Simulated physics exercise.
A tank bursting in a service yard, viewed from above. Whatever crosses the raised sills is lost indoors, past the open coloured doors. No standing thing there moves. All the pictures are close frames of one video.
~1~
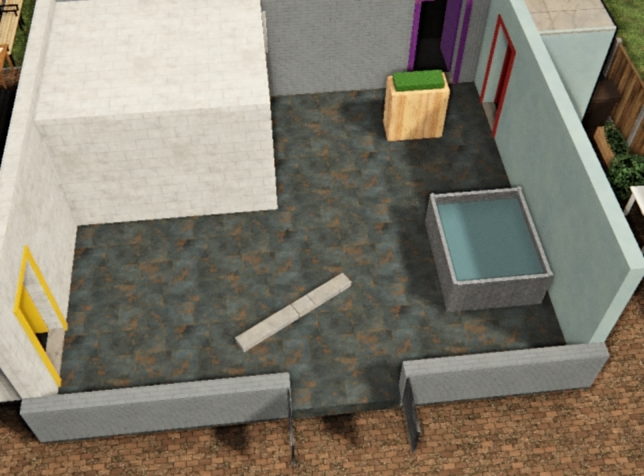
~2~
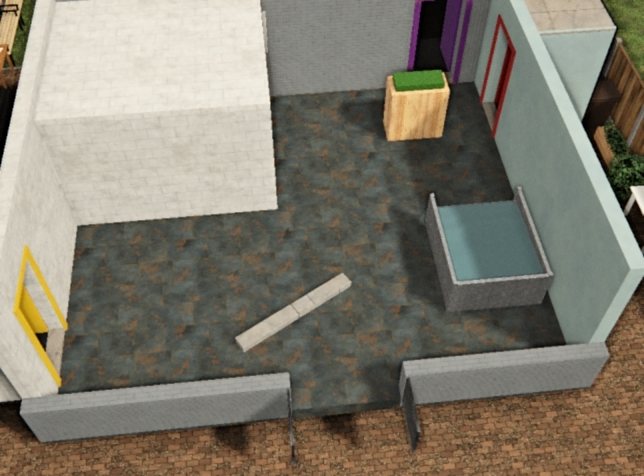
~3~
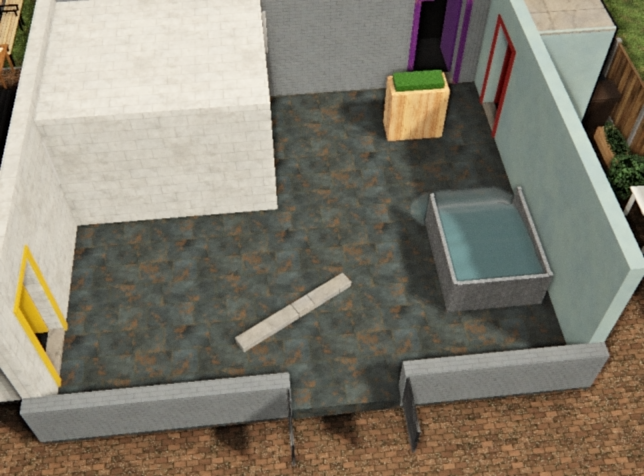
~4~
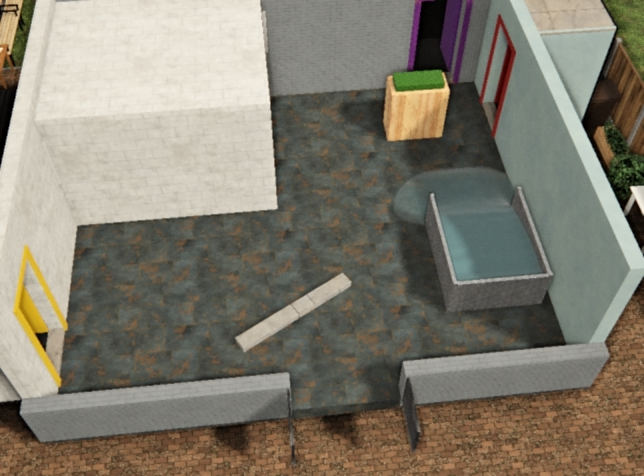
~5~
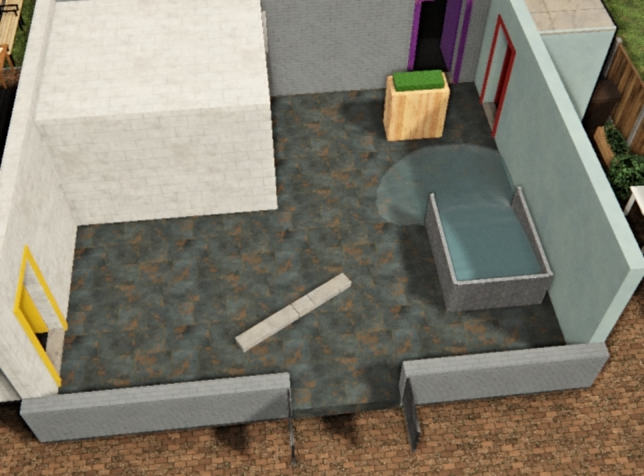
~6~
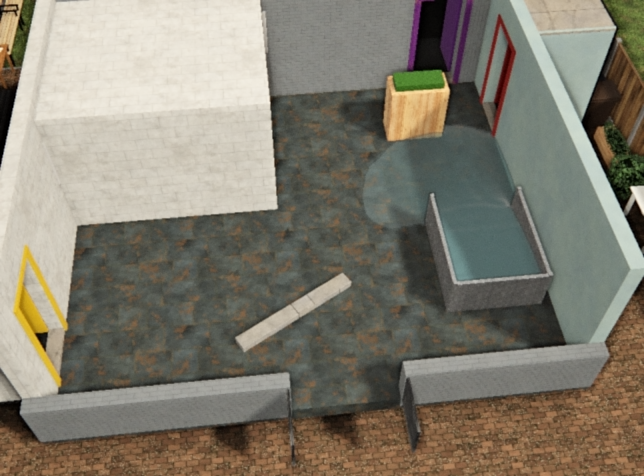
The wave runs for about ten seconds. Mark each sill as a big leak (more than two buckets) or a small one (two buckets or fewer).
Red door: Big; purple door: Big; yellow door: Small.
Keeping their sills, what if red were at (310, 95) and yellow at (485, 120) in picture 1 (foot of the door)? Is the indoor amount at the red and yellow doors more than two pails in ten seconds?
My reading: The red one passes that mark, the yellow one goes over.
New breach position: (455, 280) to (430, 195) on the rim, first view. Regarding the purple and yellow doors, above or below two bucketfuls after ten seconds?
Purple: Short of the mark; yellow: Past the mark.
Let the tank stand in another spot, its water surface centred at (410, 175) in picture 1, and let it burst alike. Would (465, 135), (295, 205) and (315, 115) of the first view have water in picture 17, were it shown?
My reading is hit by the flood first, missed by the flood next and hit by the flood last.
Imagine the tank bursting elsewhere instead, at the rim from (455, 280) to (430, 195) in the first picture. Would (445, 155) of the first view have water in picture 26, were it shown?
It would be parched.
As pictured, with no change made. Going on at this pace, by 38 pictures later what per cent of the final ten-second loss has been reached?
Approximately 90 in a hundred, I think.
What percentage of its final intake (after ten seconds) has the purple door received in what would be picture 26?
It works out at roughly 90 percent of the ten-second total.
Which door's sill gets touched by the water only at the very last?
I'd say the yellow one.
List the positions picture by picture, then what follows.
The first picture shows the water tank at (488, 237) is whole and still.
In the second picture, the front is at a hidden place, out from the gap on the water tank's far side.
In the third picture, the front is at a hidden place, out from the gap on the water tank's far side.
In the fourth picture, water pours out on the water tank's far side and has run to (506, 176).
In the fifth picture, the front is at (468, 147), out from the gap on the water tank's far side.
In the sixth picture, water pours out on the water tank's far side and has run to (462, 128).
A moment on, water covers 25 % of the floor; the red door wet at the sill, nothing in, the purple door under two buckets in, the yellow door not reached.
Next, water covers 30 % of the floor; the red door under two buckets in, the purple door over two buckets in, the yellow door not reached.
Then, water covers 35 % of the floor; the red door over two buckets in, the purple door far over two buckets in, the yellow door not reached.
Later, water covers 50 % of the floor; the red door far over two buckets in, the purple door far over two buckets in, the yellow door not reached.
In the end, water covers 80 % of the floor; the red door far over two buckets in, the purple door far over two buckets in, the yellow door wet at the sill, nothing in.
